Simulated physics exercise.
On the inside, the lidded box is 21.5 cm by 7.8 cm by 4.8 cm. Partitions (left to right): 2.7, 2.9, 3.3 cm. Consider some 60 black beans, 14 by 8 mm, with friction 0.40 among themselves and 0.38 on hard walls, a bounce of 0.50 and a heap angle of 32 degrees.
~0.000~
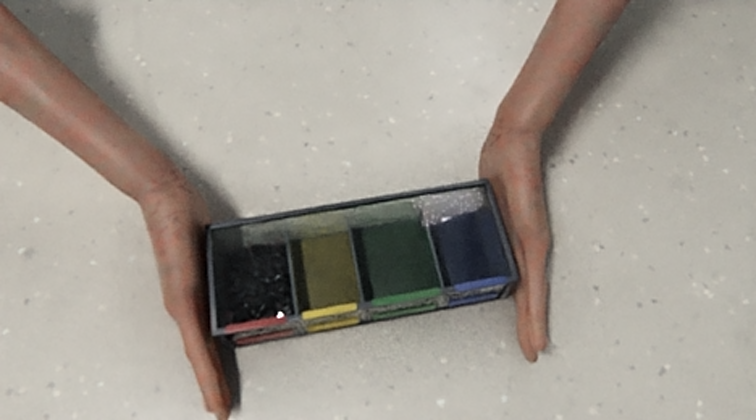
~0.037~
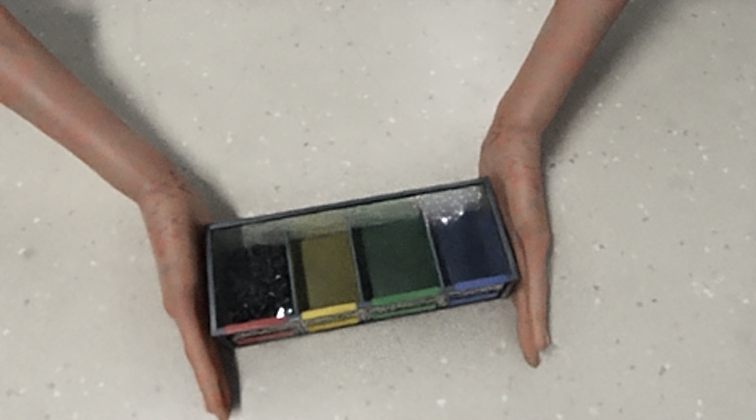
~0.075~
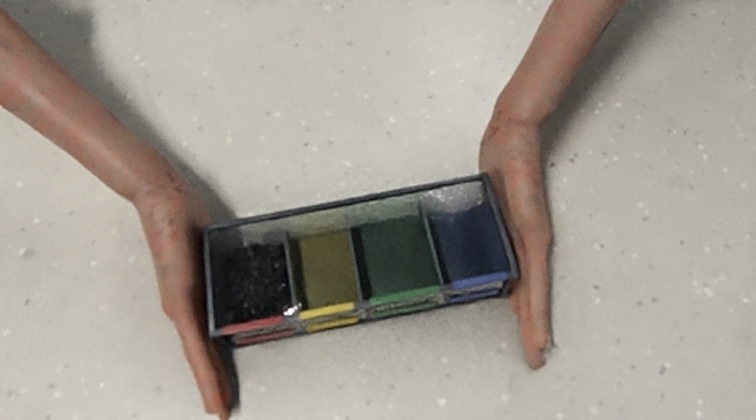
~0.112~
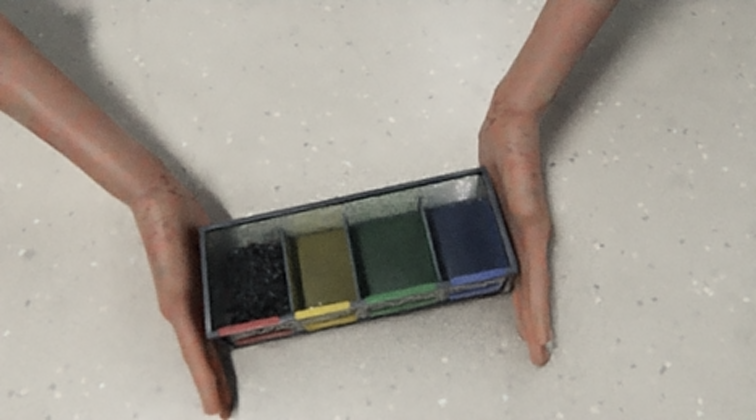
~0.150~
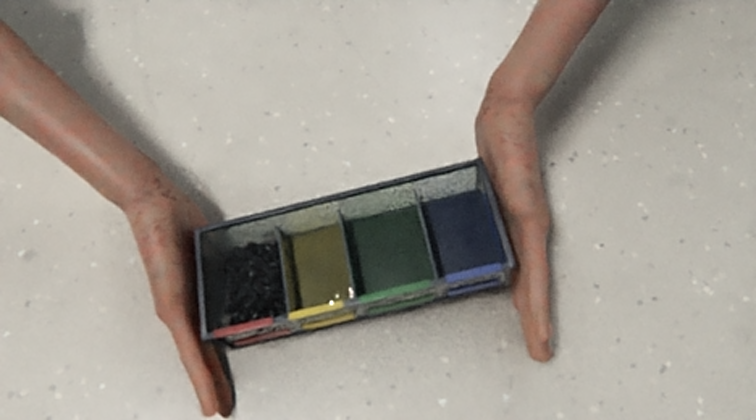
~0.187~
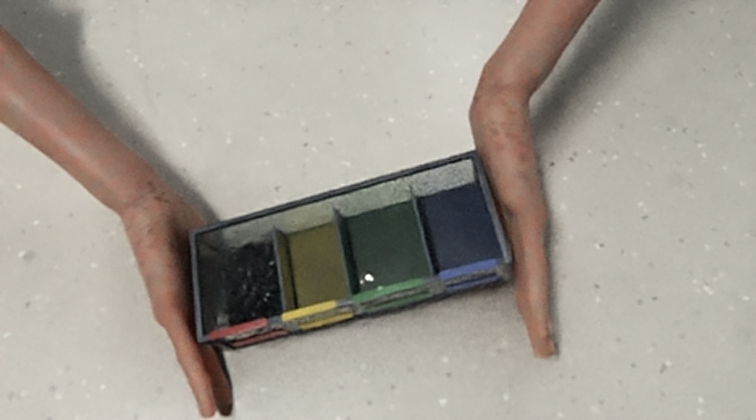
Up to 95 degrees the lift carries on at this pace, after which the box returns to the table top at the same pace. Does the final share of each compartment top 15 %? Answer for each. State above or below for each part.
Red: Above. Blue: Below. Green: Below. Yellow: Below.
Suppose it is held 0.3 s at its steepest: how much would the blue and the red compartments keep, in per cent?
You'd end up with blue at 0 per cent and red at 100 per cent.
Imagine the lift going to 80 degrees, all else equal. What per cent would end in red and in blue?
Result - red at 100 percent, blue at 0 percent.
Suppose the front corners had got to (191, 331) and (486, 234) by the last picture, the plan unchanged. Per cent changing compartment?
I'd say close to 0 in a hundred.
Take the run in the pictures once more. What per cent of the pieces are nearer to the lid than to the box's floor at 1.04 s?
Roughly 30 per cent.
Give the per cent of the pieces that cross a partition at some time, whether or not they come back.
The share comes out near 0 per cent.
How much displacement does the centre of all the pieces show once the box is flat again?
It moves around 1.0 centimetres.
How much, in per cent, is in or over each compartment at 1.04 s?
Per cent by colour: Red 100; blue 0; green 0; yellow 0.
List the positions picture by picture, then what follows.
In the first frame, box tilt 0 degrees, front corners at (218, 330) and (512, 277); red 100 %.
In the second frame, box tilt 1 degrees, front corners at (218, 330) and (512, 276).
In the third frame, box tilt 2 degrees, front corners at (216, 331) and (512, 273).
In the fourth frame, box tilt 5 degrees, front corners at (213, 333) and (511, 268), lowest corner left front.
In the fifth frame, box tilt 9 degrees, front corners at (208, 334) and (509, 263), lowest corner left front.
In the sixth frame, box tilt 13 degrees, front corners at (204, 336) and (504, 258), lowest corner left front; red 100 %. The box's pace is about 105 degrees a second.
Then, at 1.04 s, tilt 95 degrees; red 100 %.
After 1.61 s, tilt 42 degrees; red 100 %.
Then, at 2.23 s, tilt 0 degrees; red 100 %.
At rest (2.9 s), red 100 %, blue 0 %, green 0 %, yellow 0 %.
